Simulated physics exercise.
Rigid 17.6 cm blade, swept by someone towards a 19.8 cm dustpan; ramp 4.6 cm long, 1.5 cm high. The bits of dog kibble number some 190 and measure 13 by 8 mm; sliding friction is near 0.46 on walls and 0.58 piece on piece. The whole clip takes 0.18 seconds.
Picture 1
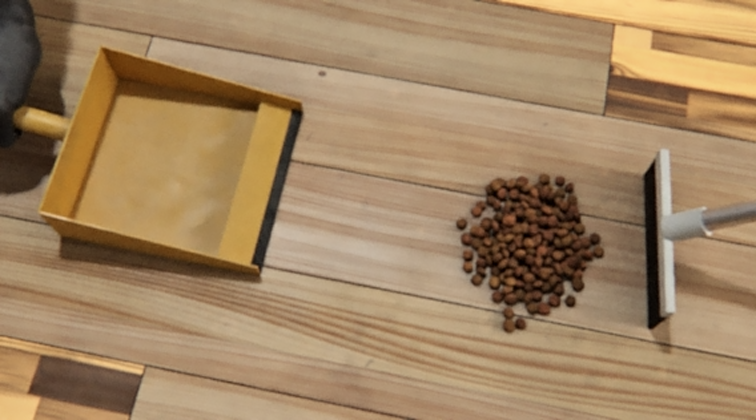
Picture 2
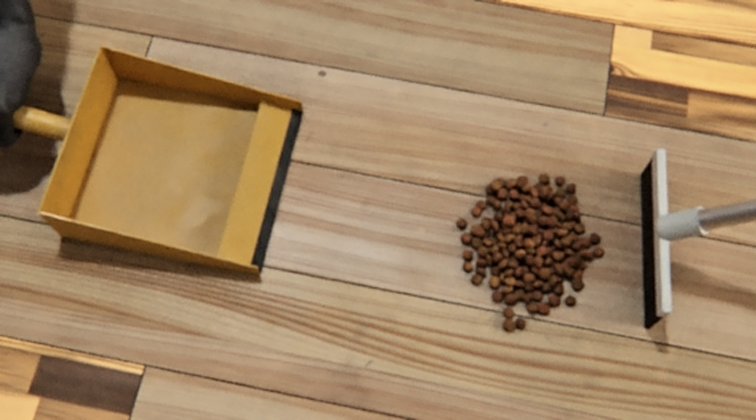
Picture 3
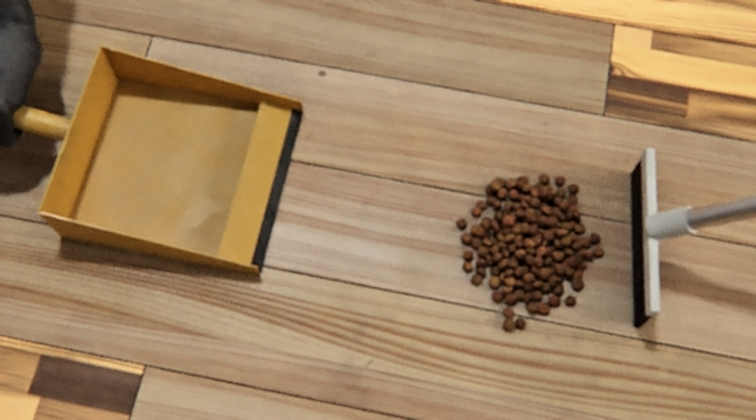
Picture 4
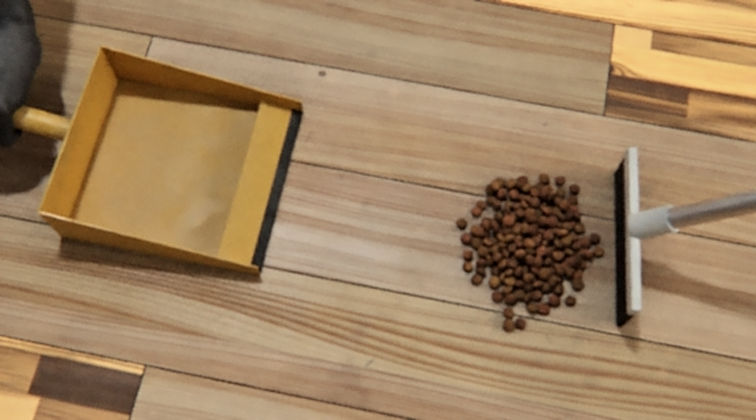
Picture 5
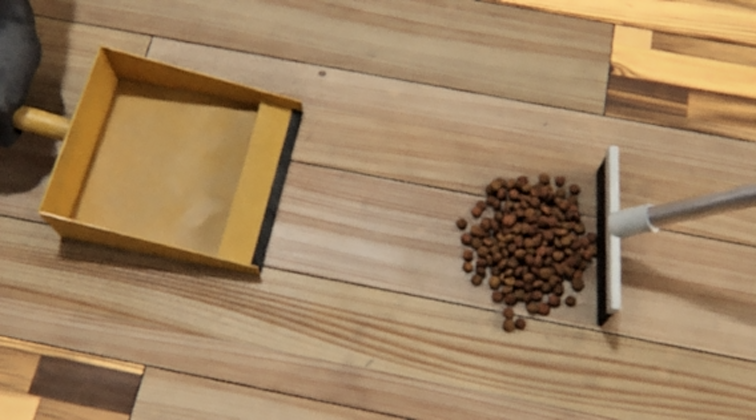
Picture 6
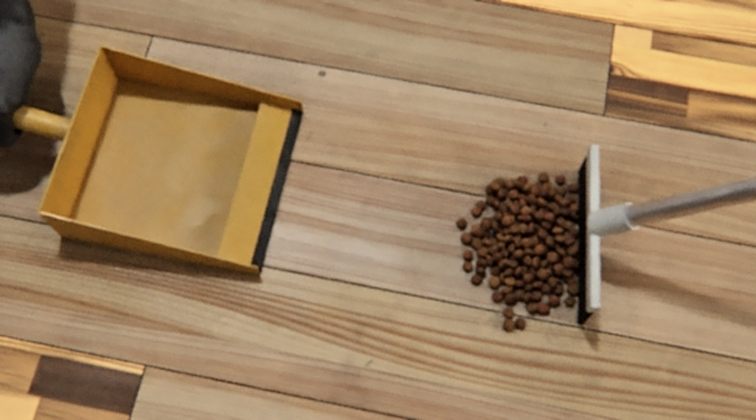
A gloved hand holds a yellow dustpan while a broom blade pushes into brown kibble leftward.
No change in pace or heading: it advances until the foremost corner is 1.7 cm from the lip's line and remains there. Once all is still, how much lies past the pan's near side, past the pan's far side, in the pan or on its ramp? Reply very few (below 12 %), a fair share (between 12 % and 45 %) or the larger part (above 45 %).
Near side - a fair share; far side - very few; pan - a fair share.
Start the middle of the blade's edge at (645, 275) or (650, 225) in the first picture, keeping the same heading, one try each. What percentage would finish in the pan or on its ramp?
Around 30 percent, then around 40 percent.
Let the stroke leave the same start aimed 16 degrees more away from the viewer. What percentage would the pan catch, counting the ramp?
Under that change, roughly 20 in a hundred.
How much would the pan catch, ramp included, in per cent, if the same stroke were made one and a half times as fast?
About 40 per cent.
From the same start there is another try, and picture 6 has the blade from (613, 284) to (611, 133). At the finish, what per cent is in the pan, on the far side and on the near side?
Per cent by place - pan 5, far side 20, near side 0.
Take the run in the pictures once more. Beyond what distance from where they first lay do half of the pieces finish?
That distance is around 28 cm.
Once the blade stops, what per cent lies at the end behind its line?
About 15 per cent.
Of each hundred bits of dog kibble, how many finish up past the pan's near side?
Some 20 %.
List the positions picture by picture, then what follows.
The first frame shows blade from (667, 312) to (661, 157), moved 0.0 cm, 0 of the pieces shifted so far; middle of the pieces at (528, 243); pan at (169, 169).
The second frame shows blade from (663, 311) to (658, 157), moved 0.4 cm, 0 of the pieces shifted so far; middle of the pieces at (528, 243).
The third frame shows blade from (652, 311) to (647, 157), moved 1.5 cm, 1 of the pieces shifted so far; middle of the pieces at (528, 243).
The fourth frame shows blade from (633, 310) to (630, 155), moved 3.3 cm, 1 of the pieces shifted so far; middle of the pieces at (528, 243).
The fifth frame shows blade from (613, 308) to (611, 154), moved 5.3 cm, 2 of the pieces shifted so far; middle of the pieces at (528, 243).
The sixth frame shows blade from (592, 307) to (592, 153), moved 7.3 cm, 58 of the pieces shifted so far; middle of the pieces at (526, 244); pan at (169, 169).
Then, 0.28 s after the last picture, middle of the blade 18 cm from the lip; 0 % over the lip, far side 0 %, near side 5 %.
Then, 0.46 s after the last picture, middle of the blade 8 cm from the lip; 0 % over the lip, far side 0 %, near side 15 %.
Then, 0.76 s after the last picture, middle of the blade 3 cm from the lip; 40 % over the lip, far side 0 %, near side 20 %.
In the end, near side 20 %, far side 0 %, pan 40 %, in front of the lip or behind the blade 45 %.
